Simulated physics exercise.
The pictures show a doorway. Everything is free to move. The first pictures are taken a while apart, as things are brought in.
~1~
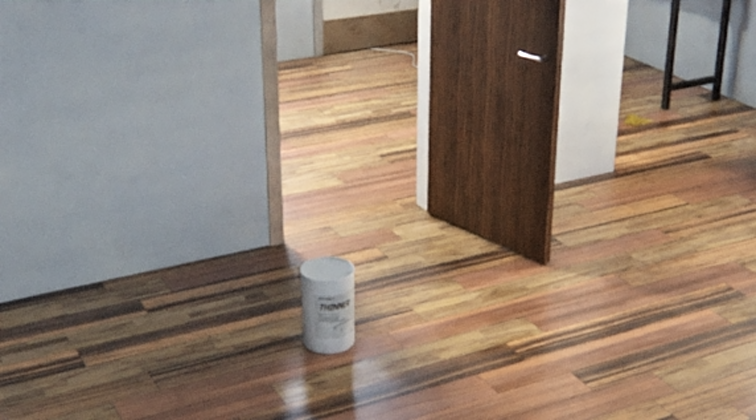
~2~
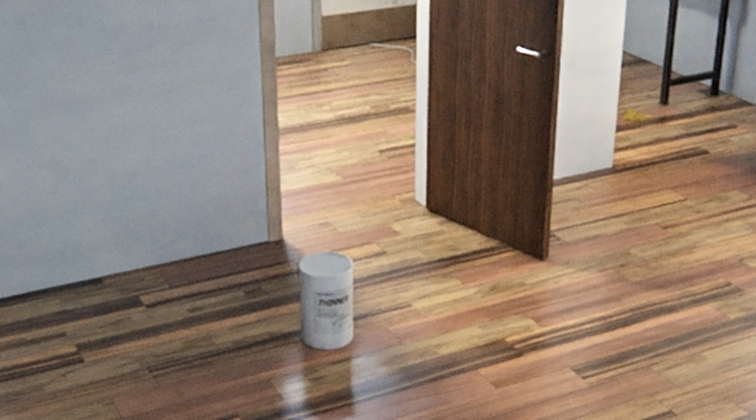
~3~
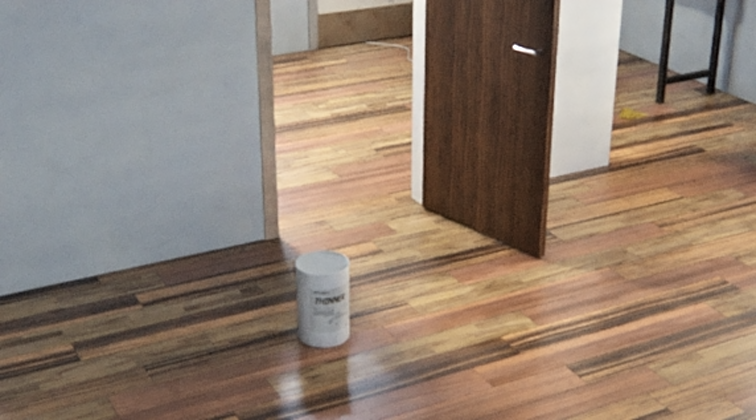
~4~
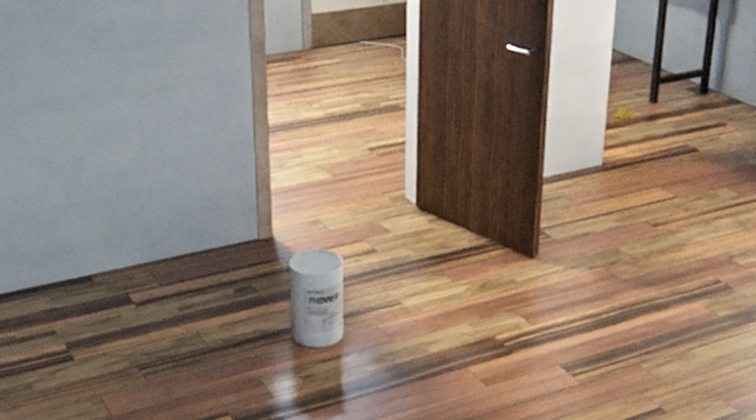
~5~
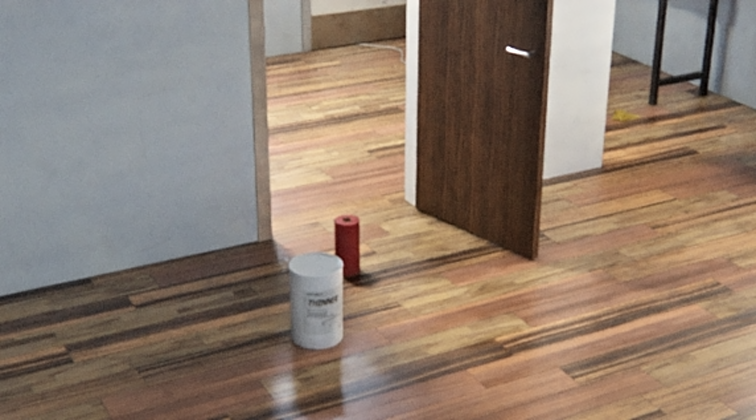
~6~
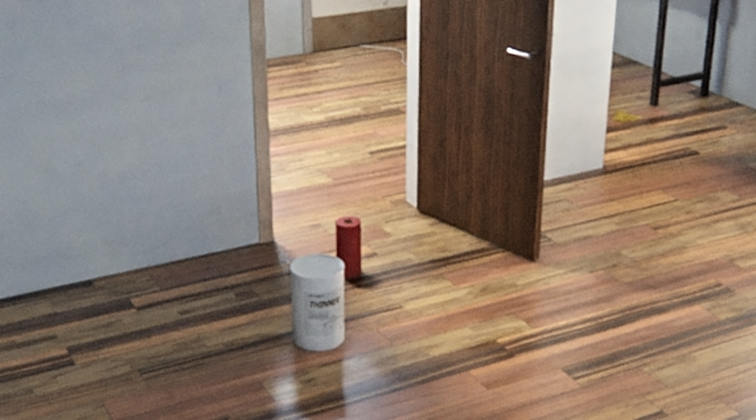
White pail standing on a wood floor near a wide-open brown door, with a red roll appearing behind it partway through.
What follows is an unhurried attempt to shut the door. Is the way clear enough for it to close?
It shuts.
Then, 0.90 s after the last picture, door 77° open.
Then, 1.60 s after the last picture, door 34° open; red roll slid about its own width near (328, 243).
Then, 1.70 s after the last picture, door 28° open; red roll slid well along near (311, 239).
Then, 1.90 s after the last picture, door 15° open; red roll slid well along near (282, 232).
At rest, door 0° open; moved from the start, red roll; white pail in place. Seen from the same camera at the end, red roll near (272, 229).
